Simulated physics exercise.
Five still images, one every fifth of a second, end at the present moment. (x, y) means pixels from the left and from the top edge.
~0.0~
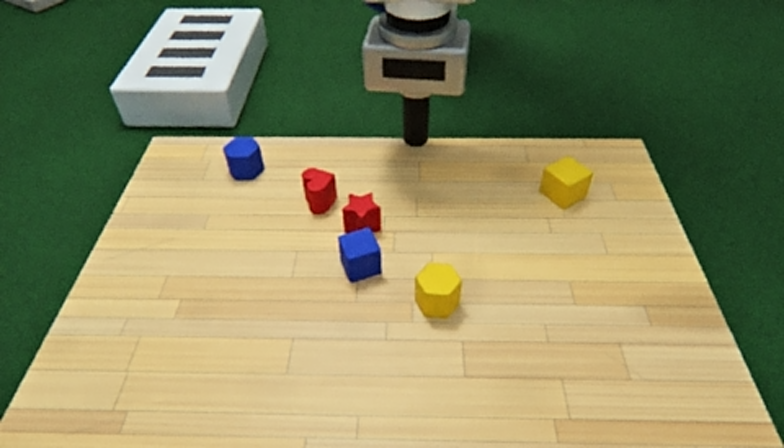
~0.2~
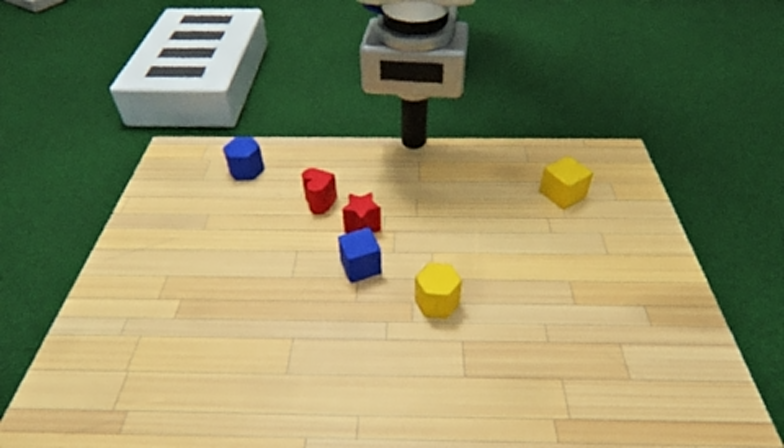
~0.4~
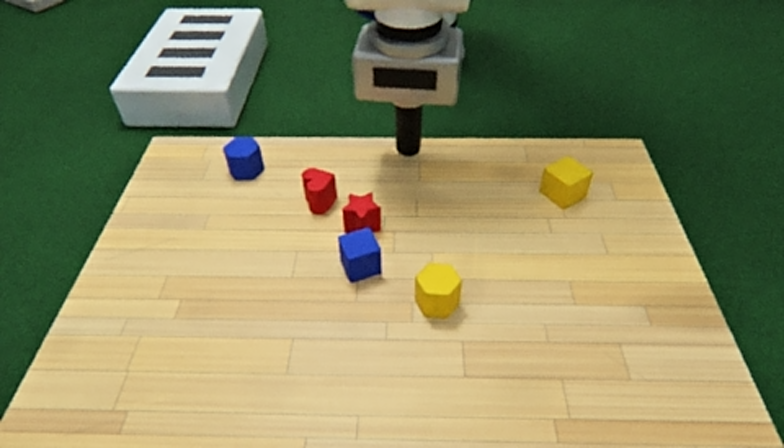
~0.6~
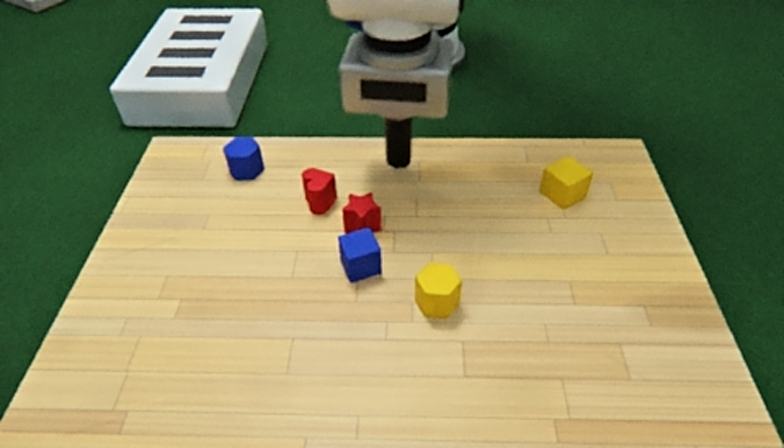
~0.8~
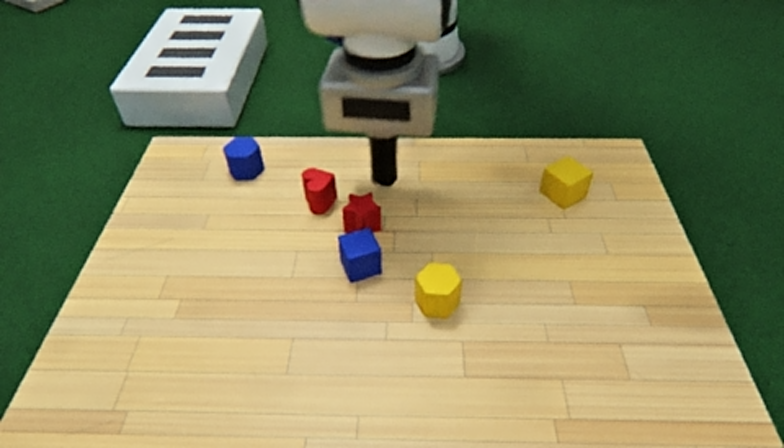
A robot arm with a dark stick hangs over the far edge of a pale wooden board on green cloth, seen from above by a still camera. Red heart and star blocks and a blue cube cluster left of centre, with another blue block at upper left and yellow blocks near centre and right. The stick moves slowly, then faster, toward the viewer and slightly left, nearing the star, while every block stays still.
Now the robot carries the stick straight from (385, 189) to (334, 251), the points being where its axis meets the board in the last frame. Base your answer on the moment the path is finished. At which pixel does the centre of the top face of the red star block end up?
The point I'd pick in the picture is (338, 247).
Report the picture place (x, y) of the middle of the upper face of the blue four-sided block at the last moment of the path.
I'd expect the centre of its top face to be at (360, 268).
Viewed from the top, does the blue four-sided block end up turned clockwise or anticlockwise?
Counterclockwise from above.
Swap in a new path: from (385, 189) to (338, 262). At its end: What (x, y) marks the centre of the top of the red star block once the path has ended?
The middle of its upper face will lie at (336, 260).
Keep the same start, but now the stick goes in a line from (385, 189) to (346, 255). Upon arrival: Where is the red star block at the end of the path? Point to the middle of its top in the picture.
At pixel (340, 252).
The first path, step by step. One third of the way, stick (368, 199); nothing pushed yet.
Two thirds of the way, stick (351, 219); blue four-sided block (358, 251), turned 20° anticlockwise; red star block (349, 225).
At the end, stick (333, 241); red heart block still; blue four-sided block (360, 268), turned 45° anticlockwise; red star block (337, 247).
